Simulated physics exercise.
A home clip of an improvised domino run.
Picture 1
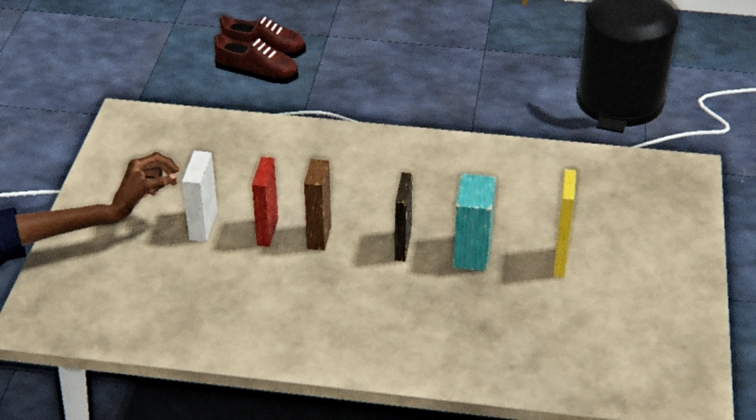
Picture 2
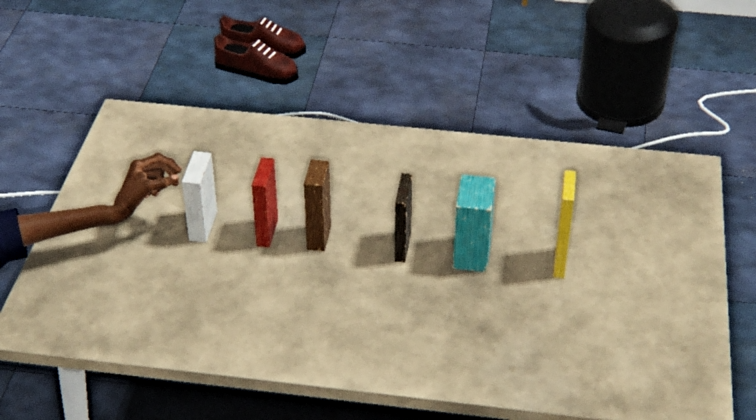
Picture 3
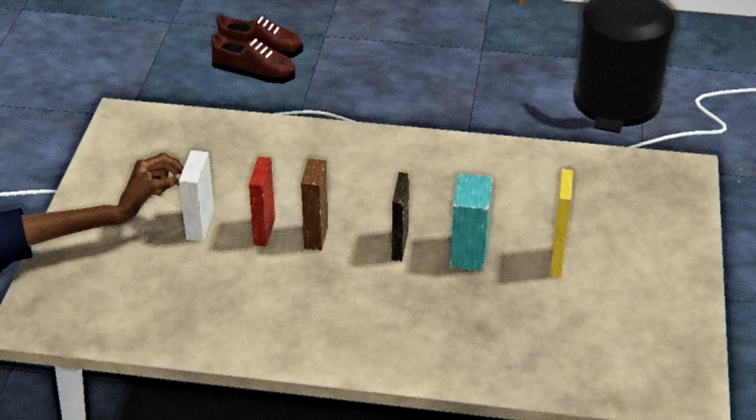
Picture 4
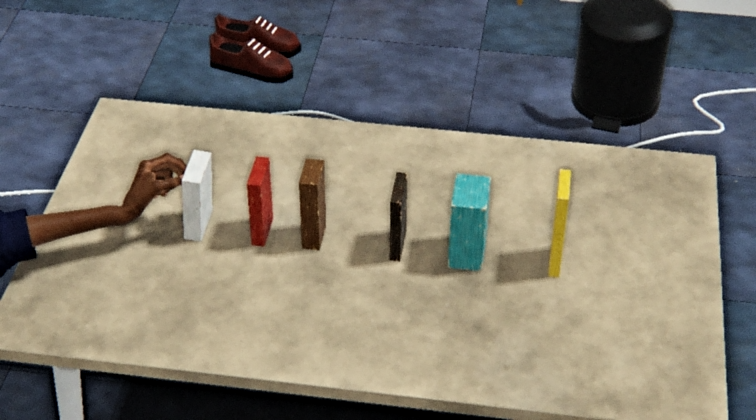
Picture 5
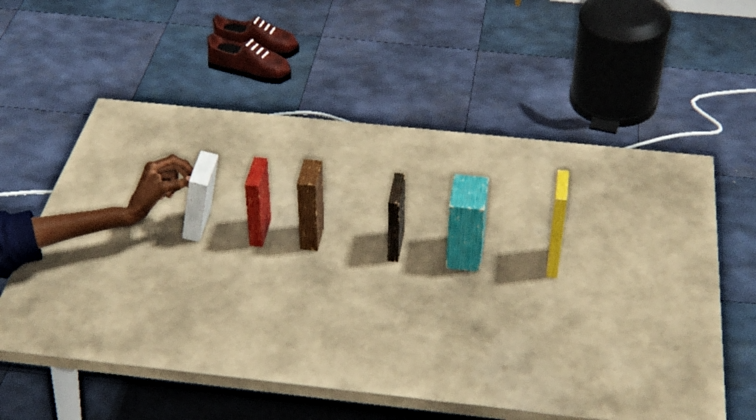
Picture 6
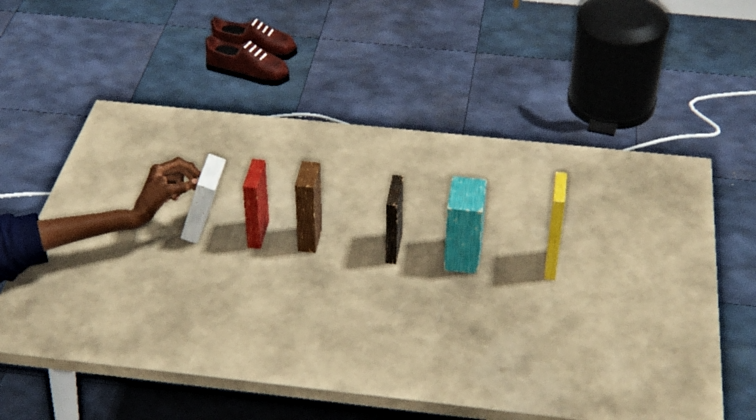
In a room with a blue tiled floor, a beige table is seen from above at an angle, with dark red shoes and a black bin behind it. White, red, brown, black, turquoise and yellow blocks stand upright in a row from left to right. A hand at the left pushes the white block, which tilts rightward while the others stay upright, as the view shifts very slightly.
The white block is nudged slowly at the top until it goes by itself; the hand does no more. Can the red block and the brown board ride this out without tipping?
The red block falls over, the brown board falls over.
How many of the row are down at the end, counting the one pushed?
In all, 4.
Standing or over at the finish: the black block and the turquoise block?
The black block topples; the turquoise block keeps standing.
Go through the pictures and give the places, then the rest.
Red block (266, 202); brown board (318, 205), in the first frame.
Black block (403, 218); turquoise block (474, 224), in the second frame.
Black block (400, 217); turquoise block (471, 223), in the third frame.
White block 4° over; black block (398, 217); turquoise block (469, 223), in the fourth frame.
White block 10° over; black block (396, 218); turquoise block (467, 223), in the fifth frame.
White block 18° over; red block (256, 204); brown board (309, 208), in the sixth frame.
Then, 0.30 s later than the last frame, white block 65° over; red block tilted by 30° near (279, 208); brown board tilted by 7° near (314, 207).
Then, 0.60 s later than the last frame, white block 79° over; brown board on its side near (362, 239); red block tilted by 70° near (304, 225); black block tilted by 17°.
Then, 1.30 s later than the last frame, white block 79° over; brown board on its side near (363, 239); red block tilted by 69° near (306, 224); black block tilted by 22°.
When it is over, lying over on the table, black block, red block and brown board; turquoise block as before. End places, in pixels of the last picture, red block near (308, 224), brown board near (363, 239).
